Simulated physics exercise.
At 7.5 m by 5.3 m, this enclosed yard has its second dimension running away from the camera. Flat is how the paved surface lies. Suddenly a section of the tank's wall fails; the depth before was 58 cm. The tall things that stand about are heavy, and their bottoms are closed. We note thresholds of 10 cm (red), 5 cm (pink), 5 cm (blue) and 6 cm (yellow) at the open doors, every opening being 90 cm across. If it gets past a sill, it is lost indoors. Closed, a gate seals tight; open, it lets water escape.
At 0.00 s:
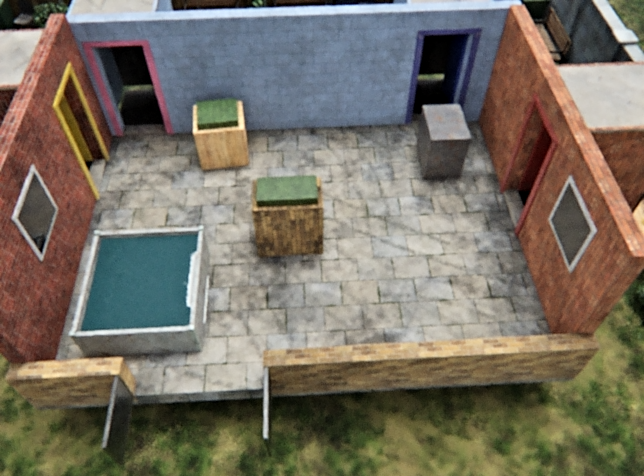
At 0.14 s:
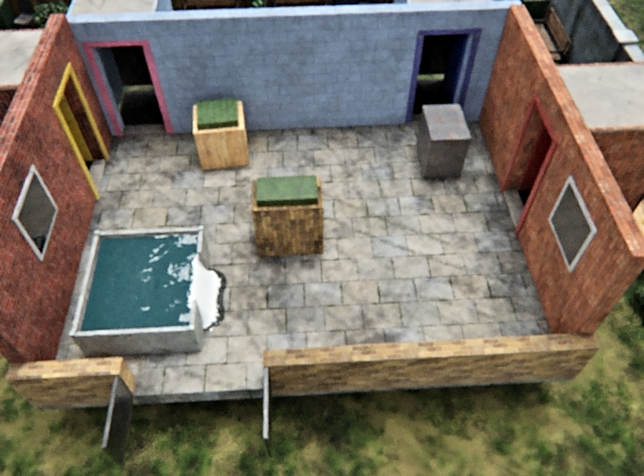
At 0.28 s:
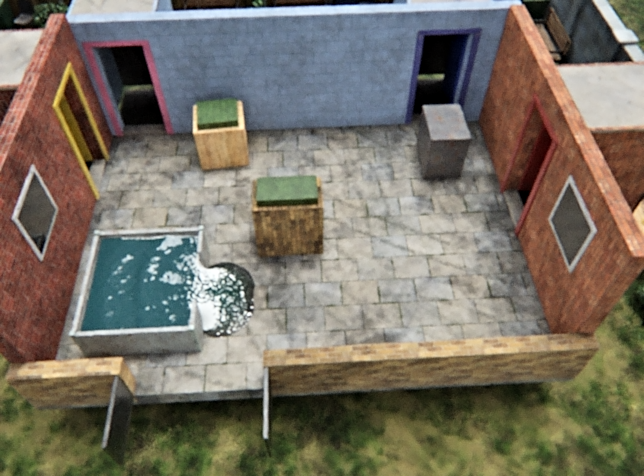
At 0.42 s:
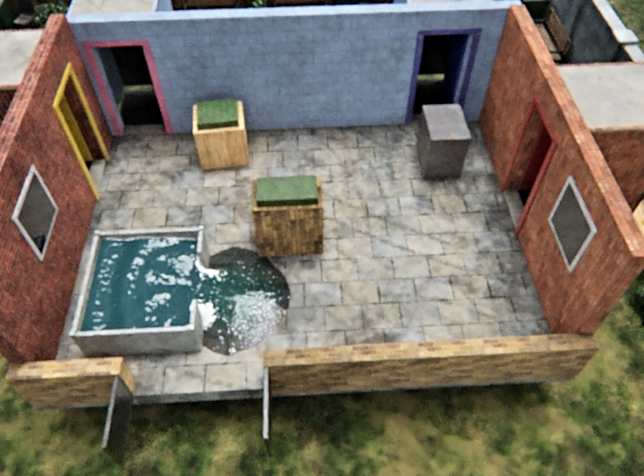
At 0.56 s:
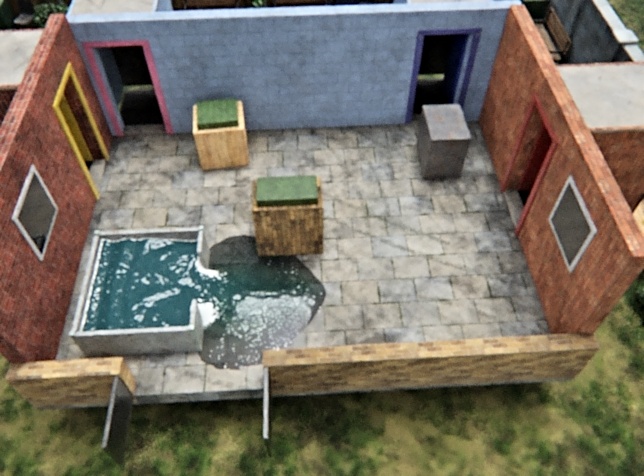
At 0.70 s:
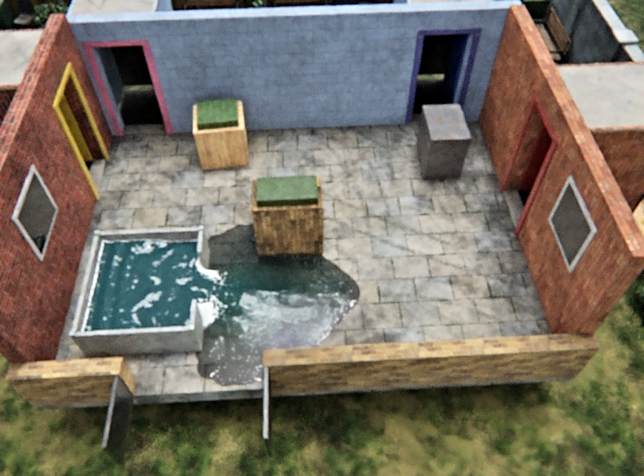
Walled paved yard with a tank of teal water bursting through its right side, the foaming puddle spreading around a wooden block.
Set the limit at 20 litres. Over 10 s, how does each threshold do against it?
At the end, the red door holds the inflow within the limit, the pink door holds the inflow within the limit, the blue door lets the inflow top the limit, the yellow door holds the inflow within the limit.
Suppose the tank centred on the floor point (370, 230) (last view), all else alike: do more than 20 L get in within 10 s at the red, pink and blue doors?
Against the limit, the red door exceeds it, the pink door stays within it and the blue door exceeds it.
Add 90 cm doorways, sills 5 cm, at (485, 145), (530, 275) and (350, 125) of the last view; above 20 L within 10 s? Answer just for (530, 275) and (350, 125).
Taking them in order, the first is too much and the second fine.
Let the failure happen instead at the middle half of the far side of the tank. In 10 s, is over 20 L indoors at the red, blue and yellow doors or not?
Then red would come out on the low side, blue on the low side and yellow on the high side.
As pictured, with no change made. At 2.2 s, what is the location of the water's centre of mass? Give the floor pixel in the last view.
Close to (251, 297) in the last picture.
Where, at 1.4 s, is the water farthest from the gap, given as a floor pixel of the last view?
Around pixel (477, 298).
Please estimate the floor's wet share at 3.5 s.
I'd say around 40 %.
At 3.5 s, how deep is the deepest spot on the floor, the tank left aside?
Around 24 centimetres.
After 1.4 s water covers 25 % of the floor and is deepest (26 cm) near (218, 301); red door not reached, pink door not reached, blue door not reached, yellow door not reached.
After 2.2 s water covers 40 % of the floor and is deepest (18 cm) near (218, 301); red door not reached, pink door not reached, blue door not reached, yellow door not reached.
After 3.5 s water covers 40 % of the floor and is deepest (24 cm) near (534, 336); red door 9 cm at the sill, 2 L in, pink door not reached, blue door not reached, yellow door not reached.
After 6.0 s water covers 55 % of the floor and is deepest (15 cm) near (475, 125); red door 8 cm at the sill, 2 L in, pink door not reached, blue door 8 cm at the sill, 5 L in, yellow door not reached.
After 10.0 s water covers 75 % of the floor and is deepest (10 cm) near (482, 175); red door 8 cm at the sill, 2 L in, pink door 2 cm at the sill, 0 L in, blue door 7 cm at the sill, 42 L in, yellow door not reached.
